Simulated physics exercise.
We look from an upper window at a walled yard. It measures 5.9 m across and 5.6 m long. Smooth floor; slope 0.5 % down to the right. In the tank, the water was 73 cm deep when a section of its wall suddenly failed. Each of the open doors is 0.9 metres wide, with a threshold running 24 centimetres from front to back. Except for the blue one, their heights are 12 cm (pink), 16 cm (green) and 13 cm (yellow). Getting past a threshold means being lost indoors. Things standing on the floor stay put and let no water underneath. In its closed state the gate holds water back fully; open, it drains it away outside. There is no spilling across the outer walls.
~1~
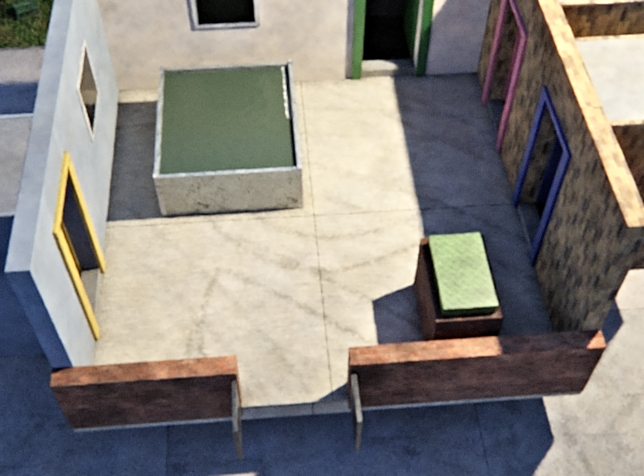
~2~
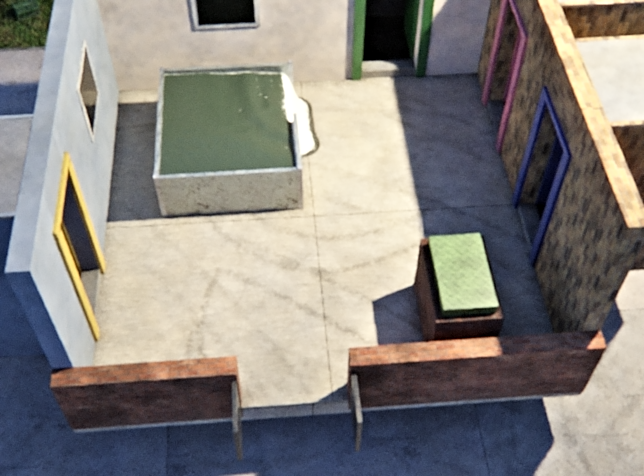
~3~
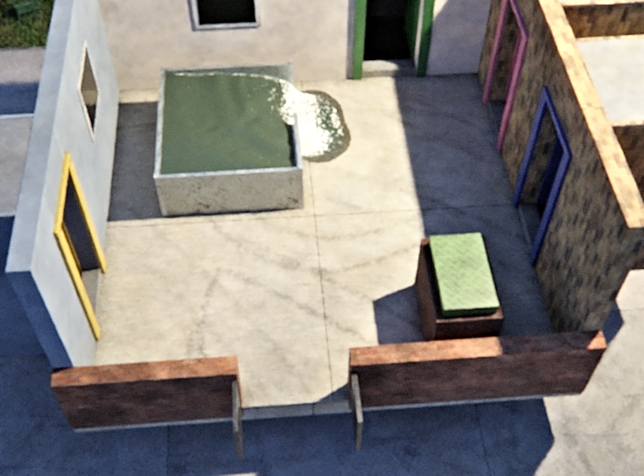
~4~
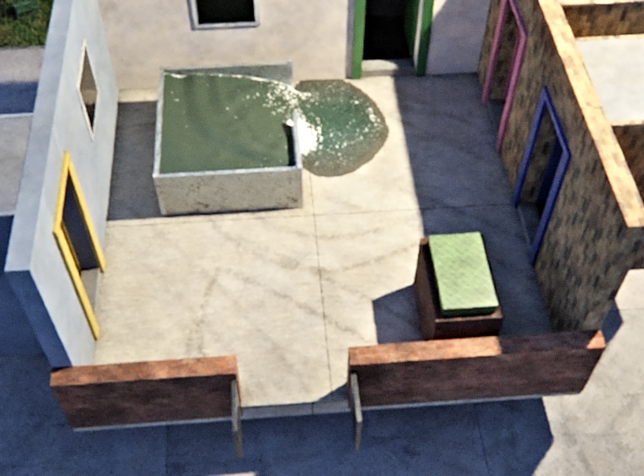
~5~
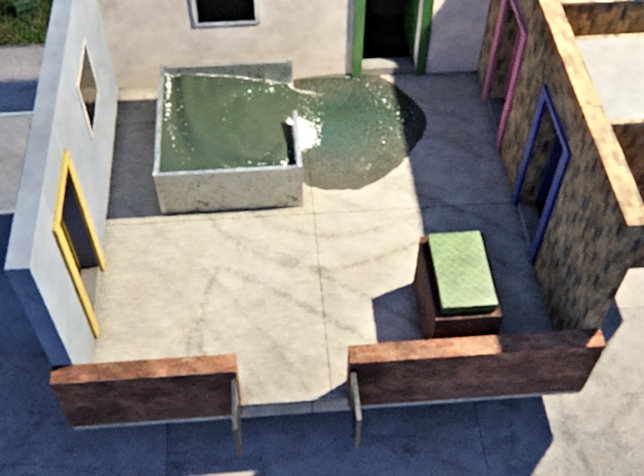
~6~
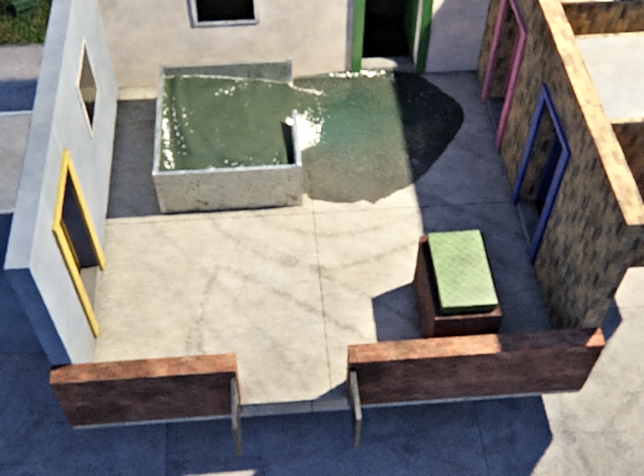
Green water pours from the right side of a square tank and spreads across the yard.
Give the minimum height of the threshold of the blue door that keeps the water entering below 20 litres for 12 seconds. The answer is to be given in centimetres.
Minimum height: About 15 cm.
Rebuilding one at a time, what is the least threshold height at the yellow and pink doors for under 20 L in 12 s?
Some 7.5 cm for yellow, some 30 cm for pink.
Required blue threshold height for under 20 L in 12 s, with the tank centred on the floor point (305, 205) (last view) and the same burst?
Then roughly 18 cm.
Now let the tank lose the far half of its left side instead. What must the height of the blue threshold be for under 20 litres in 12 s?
Then the minimum is about 10.0 cm.
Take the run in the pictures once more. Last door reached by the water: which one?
Door: Yellow.
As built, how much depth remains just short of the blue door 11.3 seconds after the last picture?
About 11.0 cm.
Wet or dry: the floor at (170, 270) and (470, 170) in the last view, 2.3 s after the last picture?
First untouched, then soaked.
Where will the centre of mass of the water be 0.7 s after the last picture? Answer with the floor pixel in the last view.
At about (279, 138).
Then, 0.7 s after the last picture water covers 30 % of the floor, deepest (55 cm) near (471, 78); it has not reached the blue door.
Then, 2.3 s after the last picture water covers 40 % of the floor, deepest (34 cm) near (475, 92); 13 cm at the blue door, 1 litre in over its 12 cm threshold.
Then, 11.3 s after the last picture water covers 95 % of the floor, deepest (12 cm) near (553, 365); 11 cm at the blue door, 50 litres in over its 12 cm threshold.
At the blue door as built, the water peaked near 19 cm, 6.7 s after the last picture.
With a threshold of 12.5 cm, 44 litres would have come in within the 12 s; with 16.5 cm, 13 litres. So under 20 litres takes about 15 cm.
